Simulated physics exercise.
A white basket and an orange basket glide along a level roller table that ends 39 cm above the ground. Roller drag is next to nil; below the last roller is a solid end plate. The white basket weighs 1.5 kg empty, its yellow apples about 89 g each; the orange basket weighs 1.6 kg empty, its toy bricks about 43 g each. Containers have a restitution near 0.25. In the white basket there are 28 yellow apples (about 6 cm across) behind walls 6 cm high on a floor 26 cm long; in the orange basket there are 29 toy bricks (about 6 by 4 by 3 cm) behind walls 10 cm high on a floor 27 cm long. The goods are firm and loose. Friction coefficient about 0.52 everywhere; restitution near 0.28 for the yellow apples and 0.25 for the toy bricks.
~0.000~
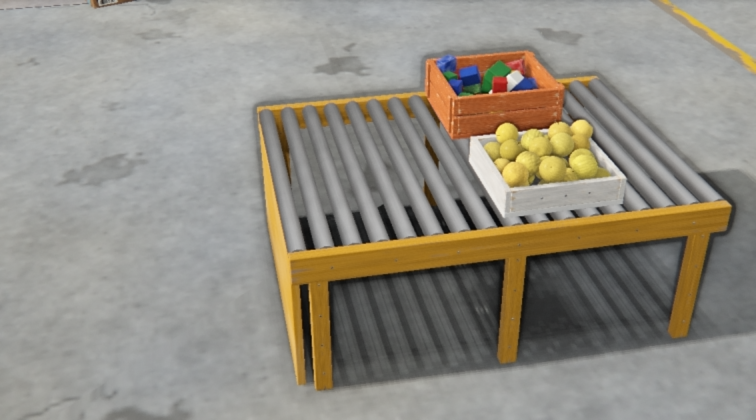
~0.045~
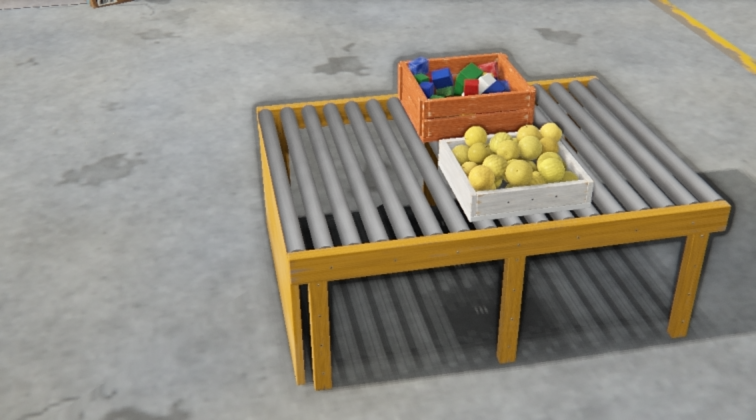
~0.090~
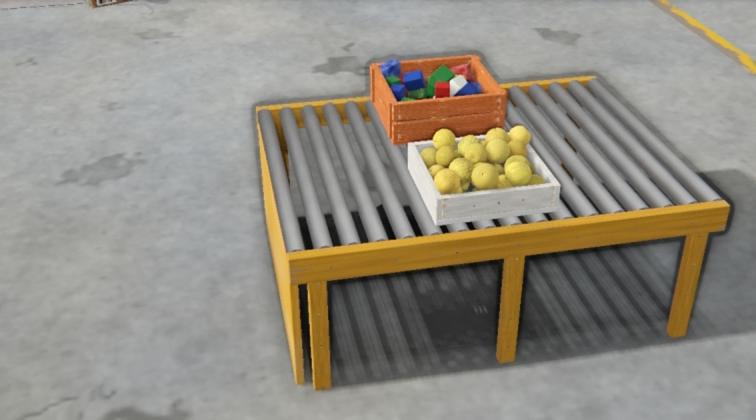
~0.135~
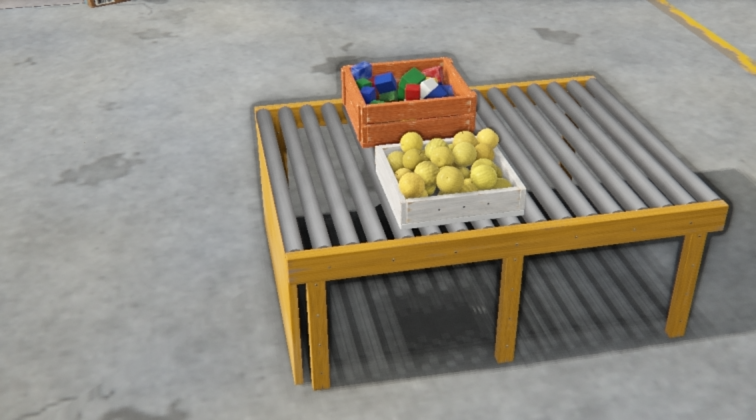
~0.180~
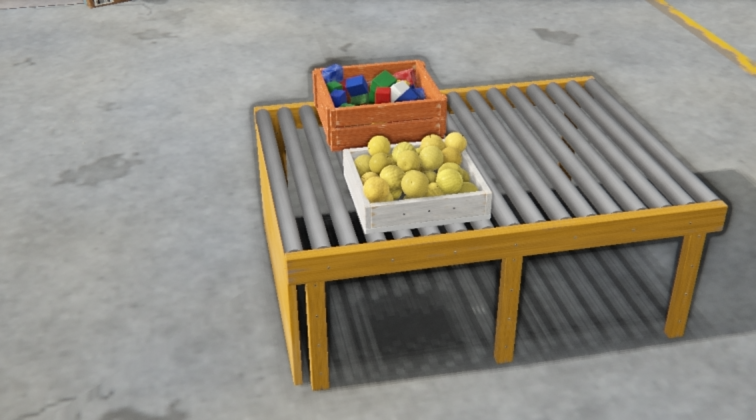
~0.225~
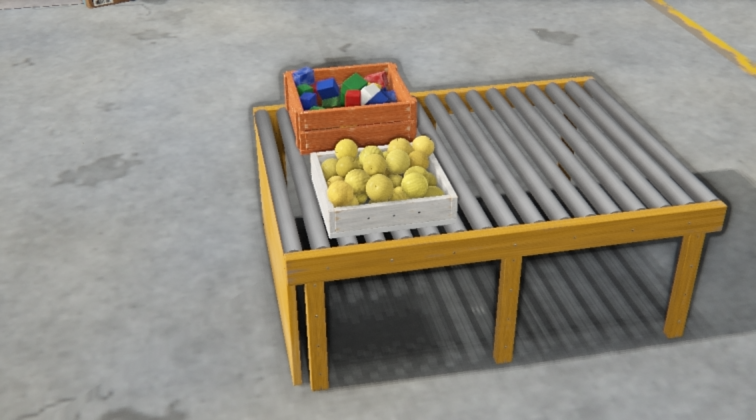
We see a white basket of round yellow fruit and an orange basket of colourful toy bricks on a roller table with yellow edges, gliding steadily left side by side across the grey rollers, their contents staying inside.
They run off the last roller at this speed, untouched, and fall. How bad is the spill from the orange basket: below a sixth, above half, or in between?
The orange basket loses less than a sixth of its toy bricks.
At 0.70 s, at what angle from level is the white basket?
It leans some 10°.
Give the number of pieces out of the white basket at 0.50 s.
About: White basket 0.
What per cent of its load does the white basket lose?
Lost: White basket 30 per cent.
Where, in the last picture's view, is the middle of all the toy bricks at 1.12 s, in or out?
Near (58, 264).
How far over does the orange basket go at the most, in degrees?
At most some 30°.
After 0.25 s, the overhang begins.
After 0.50 s, the white basket leans 11° with 0 of 28 out and the orange basket leans 11° with 0 of 29 out.
After 0.70 s, the white basket leans 8° with 1 of 28 out and the orange basket leans 15° with 0 of 29 out.
After 1.05 s, the white basket is level with 8 of 28 out and the orange basket is level with 0 of 29 out.
Outcome (at 1.12 s), the white basket is level with 8 of 28 out and the orange basket is level with 0 of 29 out. Asked share, 0 of 29, 0 per cent.
